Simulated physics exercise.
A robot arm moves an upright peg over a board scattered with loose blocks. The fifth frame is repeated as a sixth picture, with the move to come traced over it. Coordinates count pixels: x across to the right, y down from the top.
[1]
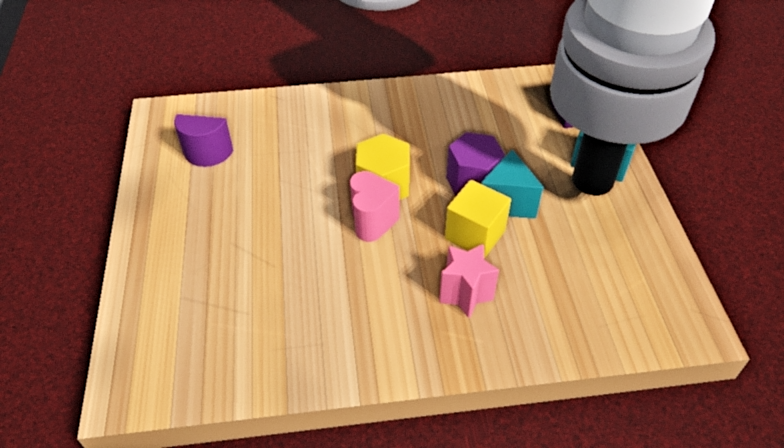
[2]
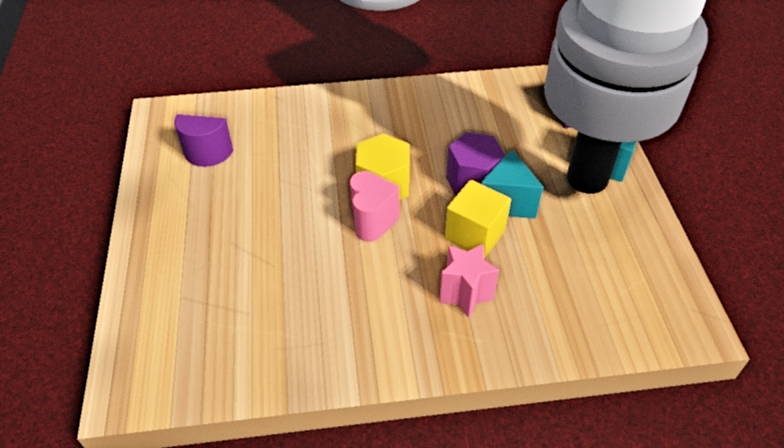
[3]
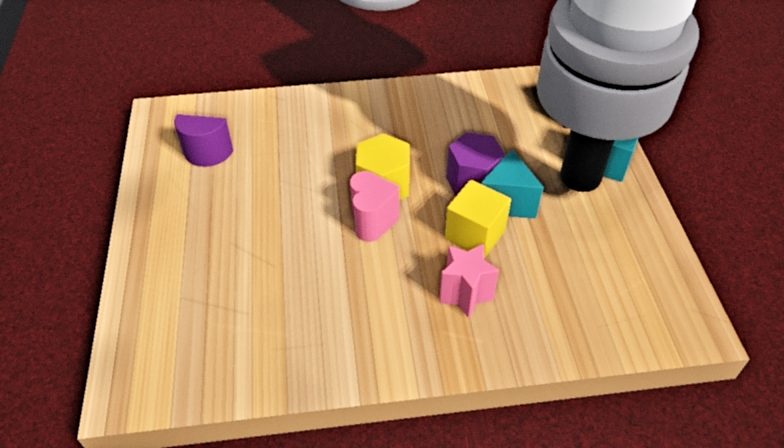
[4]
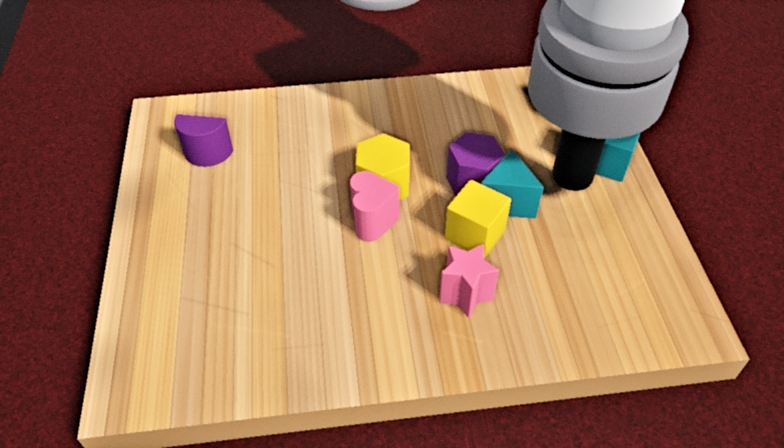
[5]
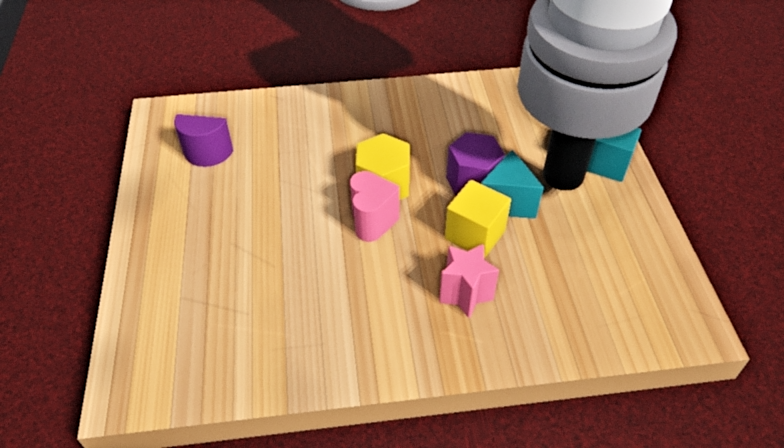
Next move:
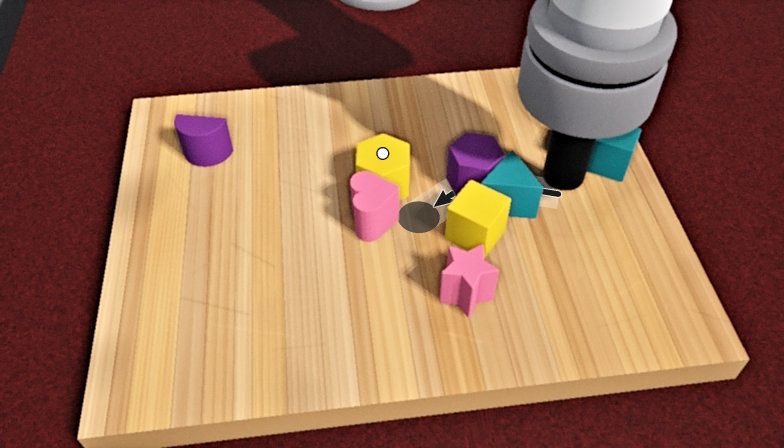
To begin with, a robot arm holds a dark upright peg near the right side of a wooden board scattered with yellow, pink, purple and turquoise blocks, partly hiding a turquoise one. The peg then shifts slightly left, revealing more of that block, while all the blocks stay still.
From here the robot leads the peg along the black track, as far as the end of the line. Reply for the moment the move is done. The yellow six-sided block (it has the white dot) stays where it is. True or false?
False
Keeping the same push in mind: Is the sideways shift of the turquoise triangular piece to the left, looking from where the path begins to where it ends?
Final answer: Yes.
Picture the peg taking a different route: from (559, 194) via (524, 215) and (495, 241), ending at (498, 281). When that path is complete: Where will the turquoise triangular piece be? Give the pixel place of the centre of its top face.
The middle of its upper face will lie at (461, 192).
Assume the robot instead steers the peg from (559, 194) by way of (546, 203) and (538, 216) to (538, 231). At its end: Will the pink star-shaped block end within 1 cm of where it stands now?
Yes, I think so.
Drawn move, from (559, 194) through (506, 186) and (457, 191) to (419, 217); the dot is on the yellow six-sided block.
On the path given first. One third of the way, peg at (508, 169); purple six-sided block at (447, 146); yellow square piece at (474, 203), turned 20° anticlockwise; turquoise triangular piece at (480, 170).
Two thirds of the way, peg at (459, 175); yellow six-sided block at (361, 150), turned 30° anticlockwise; purple six-sided block at (414, 143), turned 55° clockwise; yellow square piece at (469, 210), turned 45° anticlockwise; turquoise triangular piece at (437, 182), turned 15° anticlockwise.
At the end, peg at (419, 201); pink heart at (356, 194), turned 35° clockwise; yellow six-sided block at (358, 150), turned 30° anticlockwise; purple six-sided block at (412, 144), turned 65° clockwise; yellow square piece at (464, 217), turned 75° anticlockwise; turquoise triangular piece at (405, 214), turned 50° anticlockwise.
